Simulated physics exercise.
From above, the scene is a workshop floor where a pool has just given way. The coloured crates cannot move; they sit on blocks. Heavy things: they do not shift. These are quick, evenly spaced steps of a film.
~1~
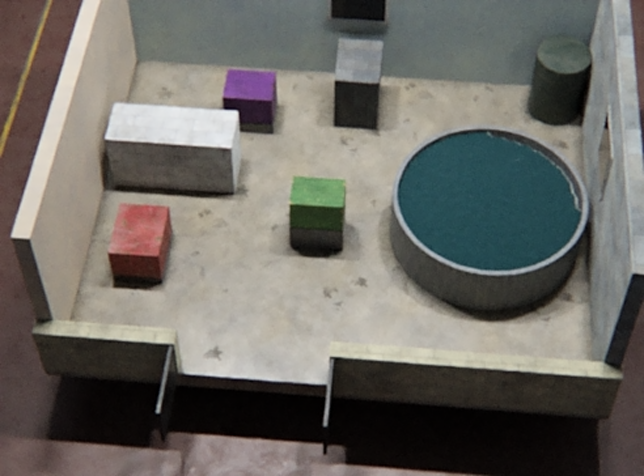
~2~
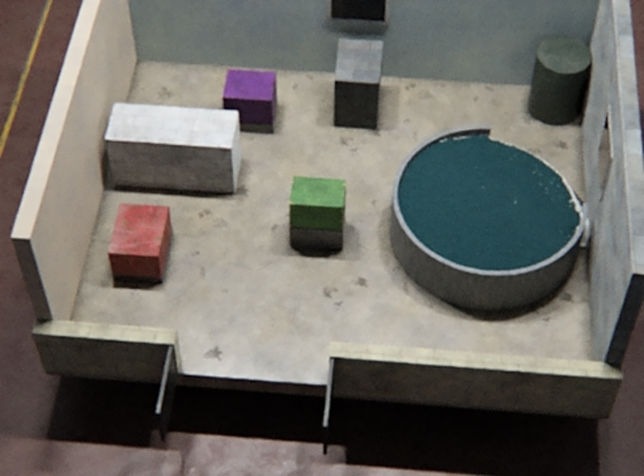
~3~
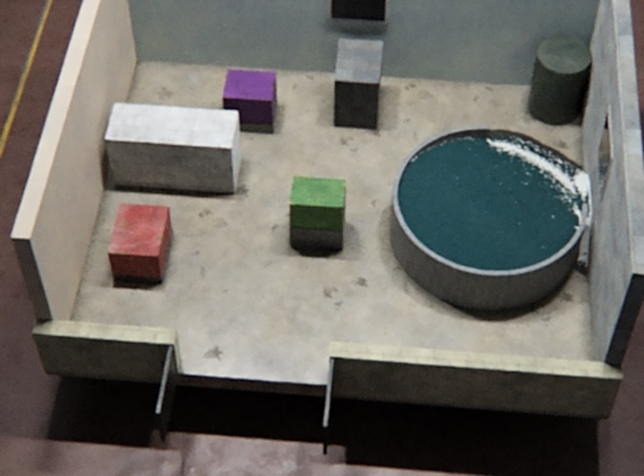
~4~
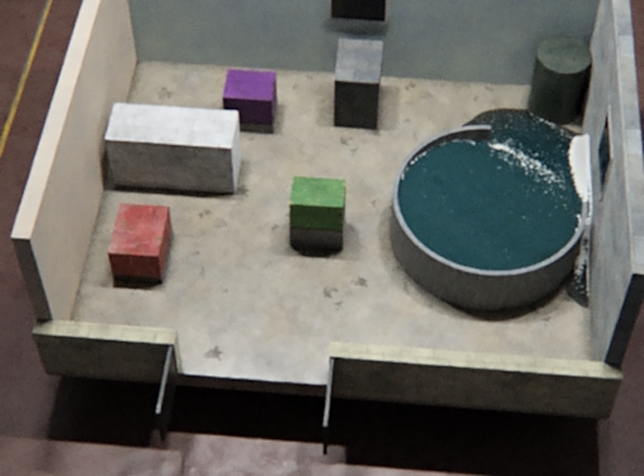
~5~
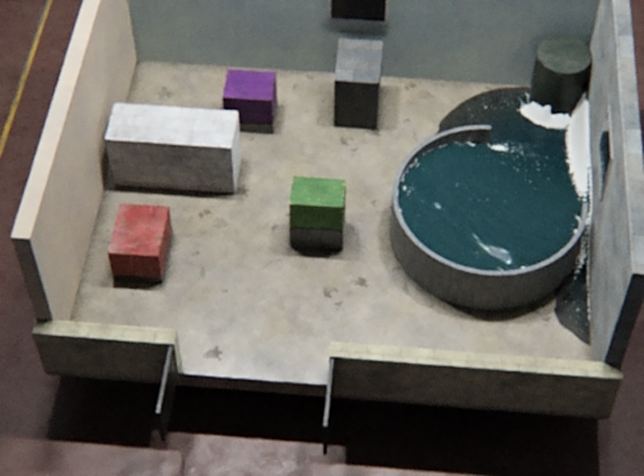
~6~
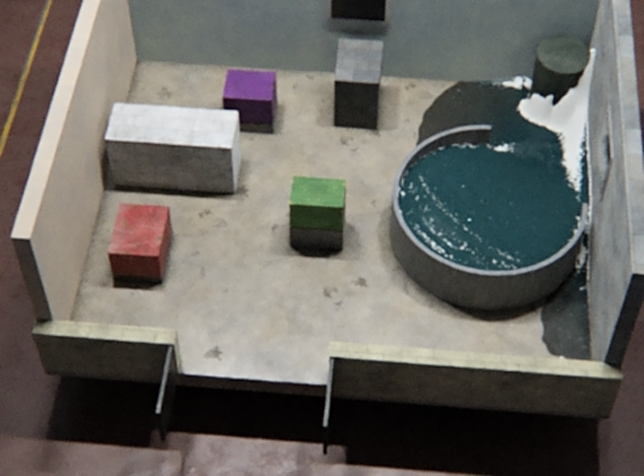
Water in a round tank begins to slosh and pours out through a gap on its far side, foaming white along the right wall and spreading darkly across the floor around a green cylinder, while the coloured blocks stay still.
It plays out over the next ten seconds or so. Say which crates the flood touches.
The red crate will be reached; the green crate will not be reached; the purple crate will not be reached.
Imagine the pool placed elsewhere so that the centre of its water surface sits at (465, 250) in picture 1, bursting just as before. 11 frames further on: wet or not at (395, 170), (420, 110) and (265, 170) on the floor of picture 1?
As listed: No water, wet, no water.
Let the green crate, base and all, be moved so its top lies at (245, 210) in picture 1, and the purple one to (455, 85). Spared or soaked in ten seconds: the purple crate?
The purple crate is flooded.
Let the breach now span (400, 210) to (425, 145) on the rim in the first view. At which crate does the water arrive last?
My pick is the red-painted one.
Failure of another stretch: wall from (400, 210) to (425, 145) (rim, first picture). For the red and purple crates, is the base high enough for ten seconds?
Observed: Red is doused; purple is doused.
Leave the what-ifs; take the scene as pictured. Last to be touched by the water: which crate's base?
I say the crate marked red.
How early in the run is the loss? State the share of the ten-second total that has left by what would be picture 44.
About 25 per cent.
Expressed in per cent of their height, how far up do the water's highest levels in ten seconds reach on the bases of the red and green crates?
Roughly 190 percent, then 50 percent.
A moment on, water covers 20 % of the floor; the red crate not reached, the green crate not reached, the purple crate not reached.
Next, water covers 30 % of the floor; the red crate not reached, the green crate not reached, the purple crate not reached.
Then, water covers 65 % of the floor; the red crate not reached, the green crate water round its plinth, the purple crate water round its plinth.
Later, water covers 90 % of the floor; the red crate water round its plinth, the green crate water round its plinth, the purple crate water round its plinth.
In the end, water covers 100 % of the floor; the red crate was topped, the green crate stayed above the water, the purple crate stayed above the water.
